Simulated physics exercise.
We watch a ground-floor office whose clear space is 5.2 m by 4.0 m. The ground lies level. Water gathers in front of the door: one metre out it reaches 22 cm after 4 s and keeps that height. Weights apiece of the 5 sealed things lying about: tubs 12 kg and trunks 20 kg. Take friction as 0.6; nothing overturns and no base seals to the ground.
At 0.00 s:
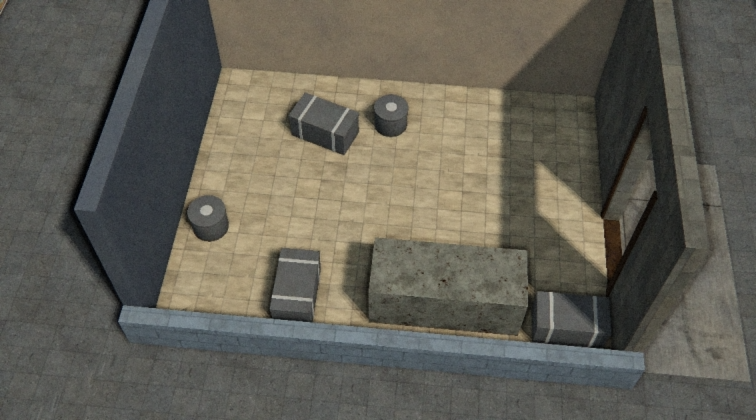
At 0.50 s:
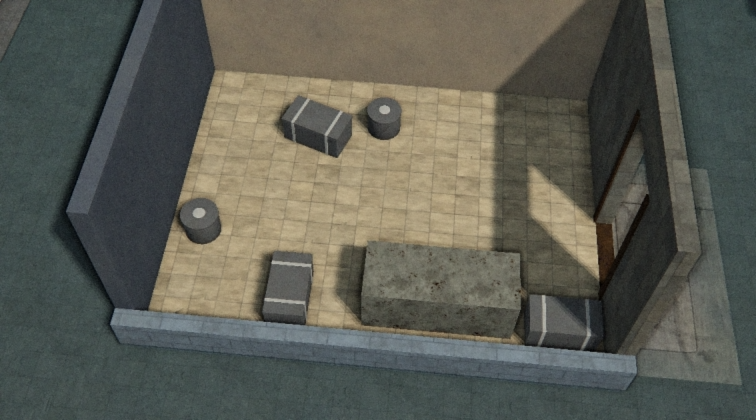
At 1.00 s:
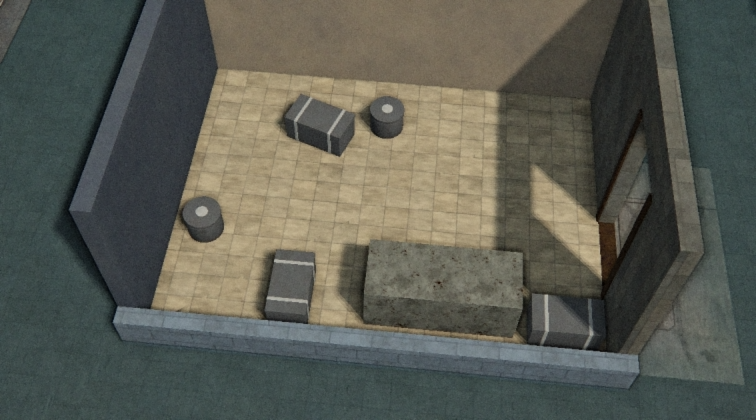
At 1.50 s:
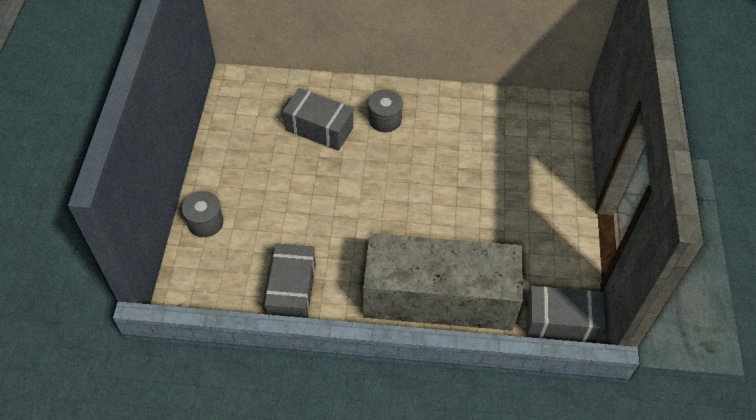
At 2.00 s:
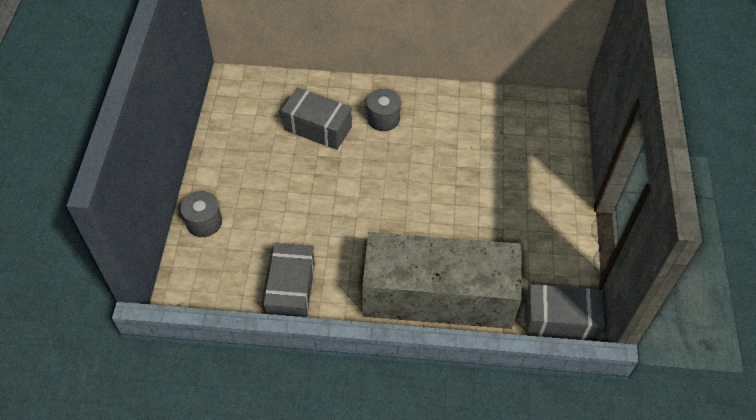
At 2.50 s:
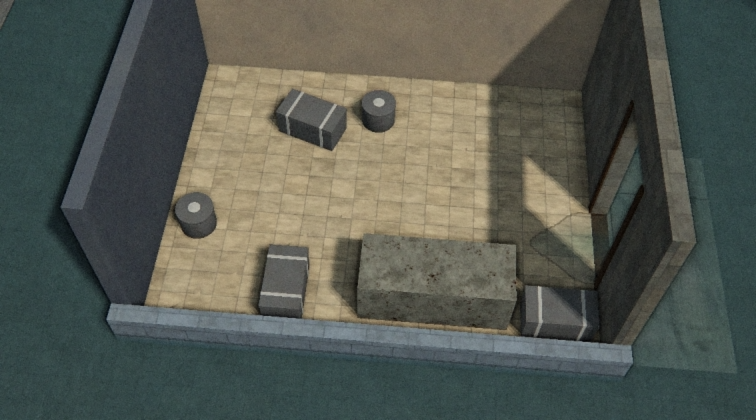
A roofless ground-floor office with pale tiled flooring is seen from high above, looking down over its low front wall. Two grey tubs and three grey trunks with light bands stand about the floor, with a big mottled stone-like block near the front and a doorway at right. Nothing inside shifts while the camera jitters slightly, dark greenish water covers the ground outside, and a thin patch spreads inside the doorway.
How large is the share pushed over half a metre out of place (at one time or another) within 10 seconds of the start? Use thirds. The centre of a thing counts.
It is not even a third.
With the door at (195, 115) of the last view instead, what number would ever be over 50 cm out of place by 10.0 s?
In that case 2 of them.
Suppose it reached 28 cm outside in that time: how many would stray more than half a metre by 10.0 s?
In that case 2 of them.
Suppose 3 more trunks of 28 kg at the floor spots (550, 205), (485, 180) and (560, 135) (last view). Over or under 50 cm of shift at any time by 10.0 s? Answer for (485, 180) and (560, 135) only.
In turn: Less, short of it.
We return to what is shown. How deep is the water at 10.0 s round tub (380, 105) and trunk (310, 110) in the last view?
About 6 and 5 cm.
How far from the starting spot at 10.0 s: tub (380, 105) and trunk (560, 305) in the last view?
In turn: 0 cm, 20 cm.
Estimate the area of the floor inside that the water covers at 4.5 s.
Roughly 6.0 m2.
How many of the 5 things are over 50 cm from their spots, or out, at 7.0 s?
0 of them.
After 3.5 s 0 of 5 are over 50 cm from their spots; 0 afloat.
After 4.5 s 0 of 5 are over 50 cm from their spots; 0 afloat.
After 7.0 s 0 of 5 are over 50 cm from their spots; 1 afloat.
After 10.0 s 0 of 5 are over 50 cm from their spots, and 0 have been at some point; 2 afloat.
